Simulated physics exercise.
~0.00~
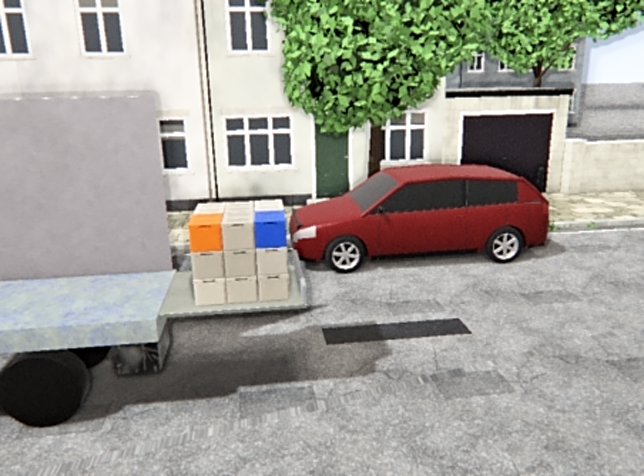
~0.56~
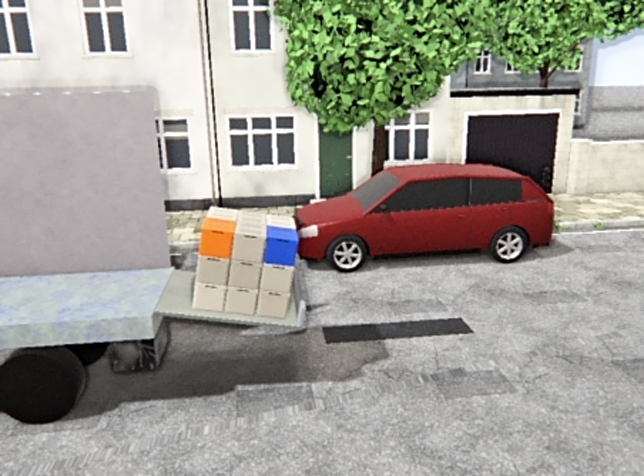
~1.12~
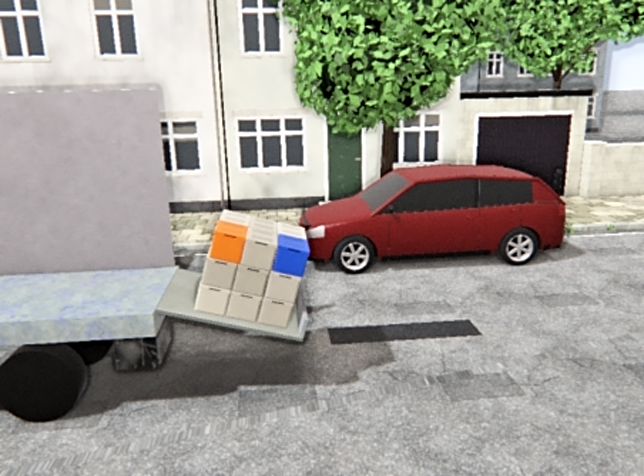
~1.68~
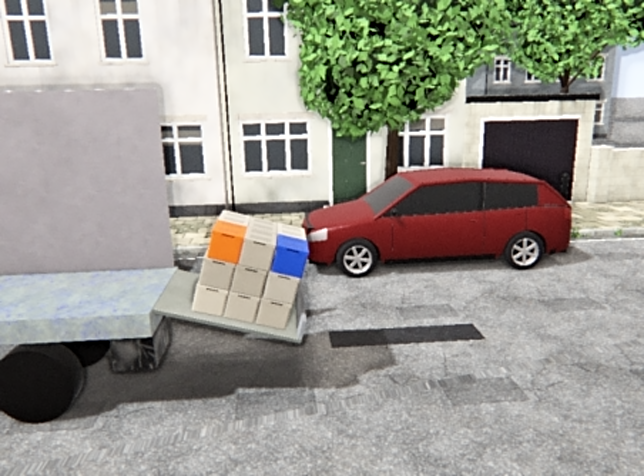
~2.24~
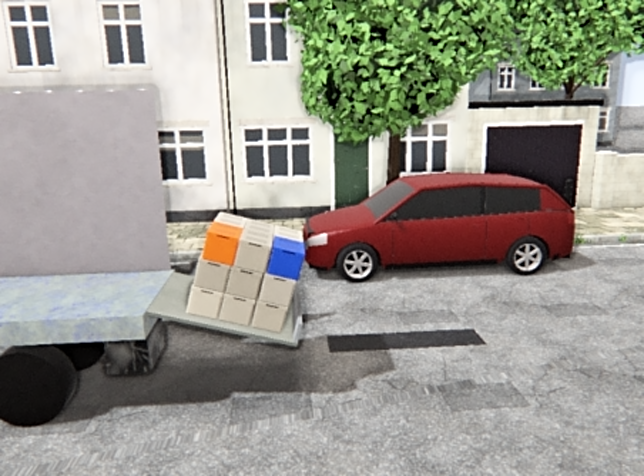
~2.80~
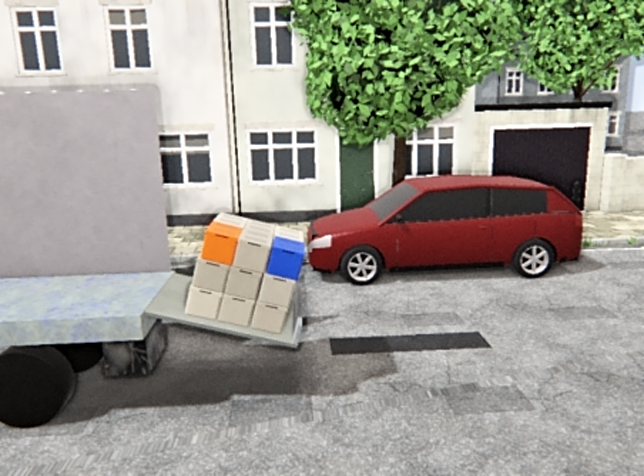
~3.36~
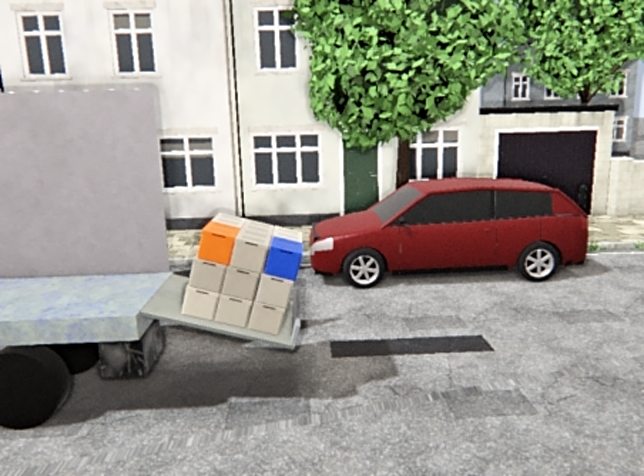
A grey lorry stands at the left of a street, seen from the side and slightly above, with a stack of lidded totes on the tail lift behind it. Most are beige, with an orange one at the top left and a blue one at the top right. A dark red car is parked beyond, before pale houses and leafy trees. The platform tips down toward its outer right edge, and the stack leans right with it. The tilting then stops, and the totes stay together, slanted but all still aboard, as the view drifts slightly sideways.
